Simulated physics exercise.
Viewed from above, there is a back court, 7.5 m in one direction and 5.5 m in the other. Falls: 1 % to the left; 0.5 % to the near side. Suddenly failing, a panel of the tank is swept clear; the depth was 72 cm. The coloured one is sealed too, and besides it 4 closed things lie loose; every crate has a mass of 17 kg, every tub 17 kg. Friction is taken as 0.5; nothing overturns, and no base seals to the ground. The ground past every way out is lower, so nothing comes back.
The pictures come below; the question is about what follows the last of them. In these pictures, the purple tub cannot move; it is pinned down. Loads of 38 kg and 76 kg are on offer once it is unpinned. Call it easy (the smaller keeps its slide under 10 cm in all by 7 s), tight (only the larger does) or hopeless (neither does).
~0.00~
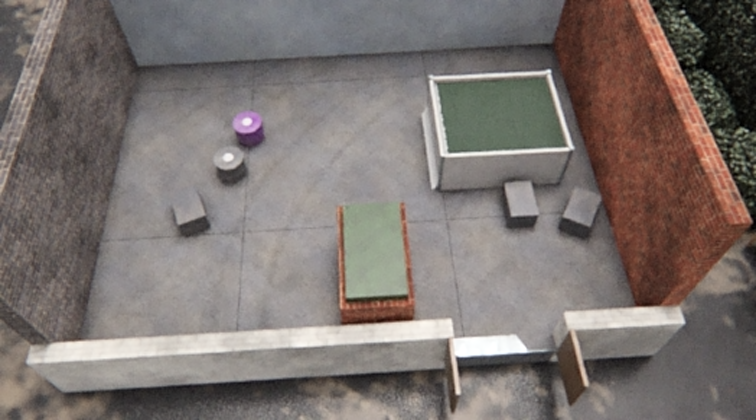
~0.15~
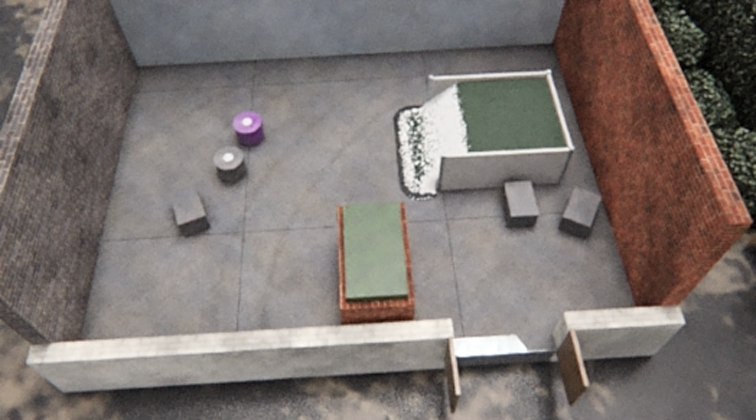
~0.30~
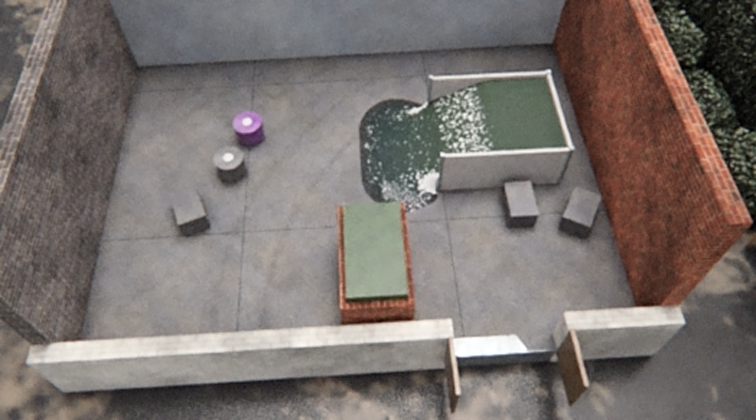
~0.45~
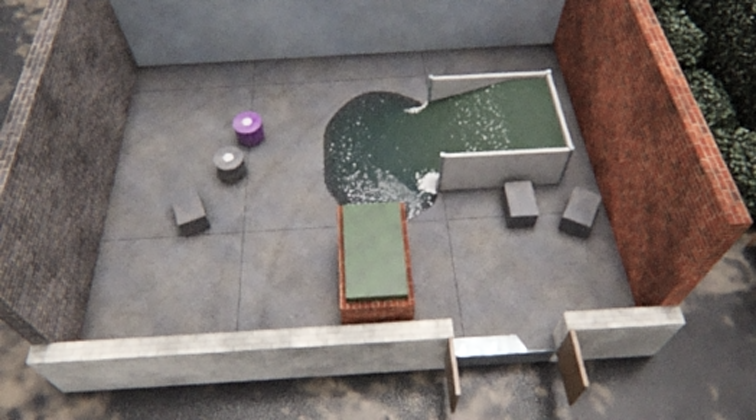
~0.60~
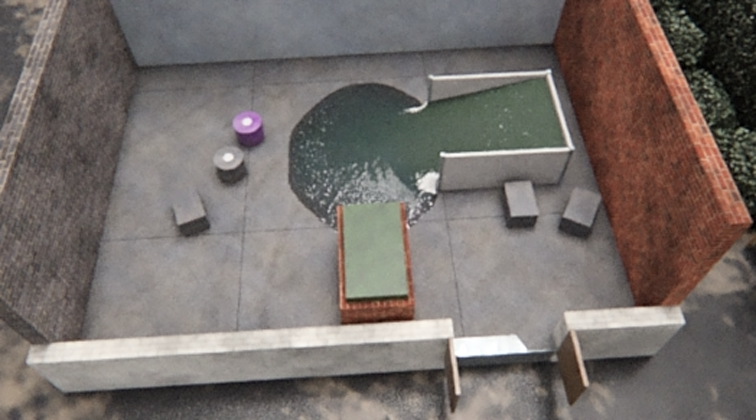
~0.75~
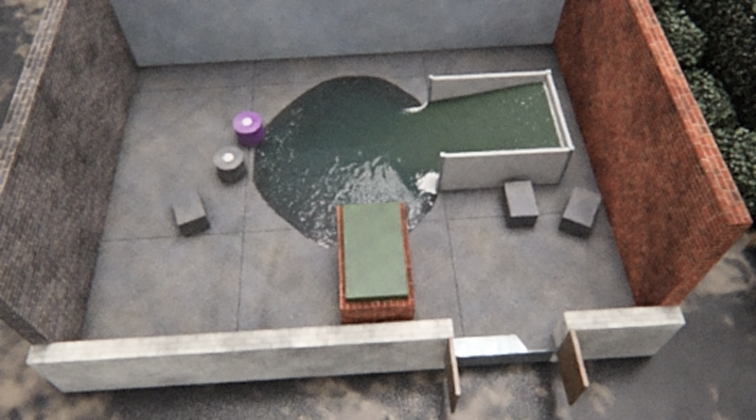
Tight.
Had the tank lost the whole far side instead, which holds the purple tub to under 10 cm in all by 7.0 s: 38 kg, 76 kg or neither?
With that failure, the small mass keeps it.
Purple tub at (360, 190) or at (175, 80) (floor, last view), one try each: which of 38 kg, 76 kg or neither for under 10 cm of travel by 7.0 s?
First spot: No mass works; second spot: Needs the heavier mass.
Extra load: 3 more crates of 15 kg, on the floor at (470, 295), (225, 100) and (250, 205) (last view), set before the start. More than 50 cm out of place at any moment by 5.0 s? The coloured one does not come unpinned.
In the given order, I'd say smaller, greater, greater.
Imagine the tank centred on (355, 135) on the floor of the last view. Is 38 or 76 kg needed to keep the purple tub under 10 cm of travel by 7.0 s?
Lab note - in that case: No option works.
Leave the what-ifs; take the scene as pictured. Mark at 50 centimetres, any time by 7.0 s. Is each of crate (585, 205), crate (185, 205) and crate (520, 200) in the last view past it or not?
First one not that far, second too far, third not that far.
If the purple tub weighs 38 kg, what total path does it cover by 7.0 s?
Around 120 centimetres in total.
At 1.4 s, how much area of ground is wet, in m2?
Wet area: Approx. 19 m2.
After 1.4 s the purple tub would be 18 cm from its start with 38 kg and 0 cm from its start with 76 kg; 13 cm of water round it then.
After 3.1 s the purple tub would be 87 cm from its start with 38 kg and 0 cm from its start with 76 kg; 6 cm of water round it then.
After 4.9 s the purple tub would be 66 cm from its start with 38 kg and 0 cm from its start with 76 kg; 10 cm of water round it then.
After 7.0 s the purple tub would be 66 cm from its start with 38 kg and 0 cm from its start with 76 kg; 6 cm of water round it then.
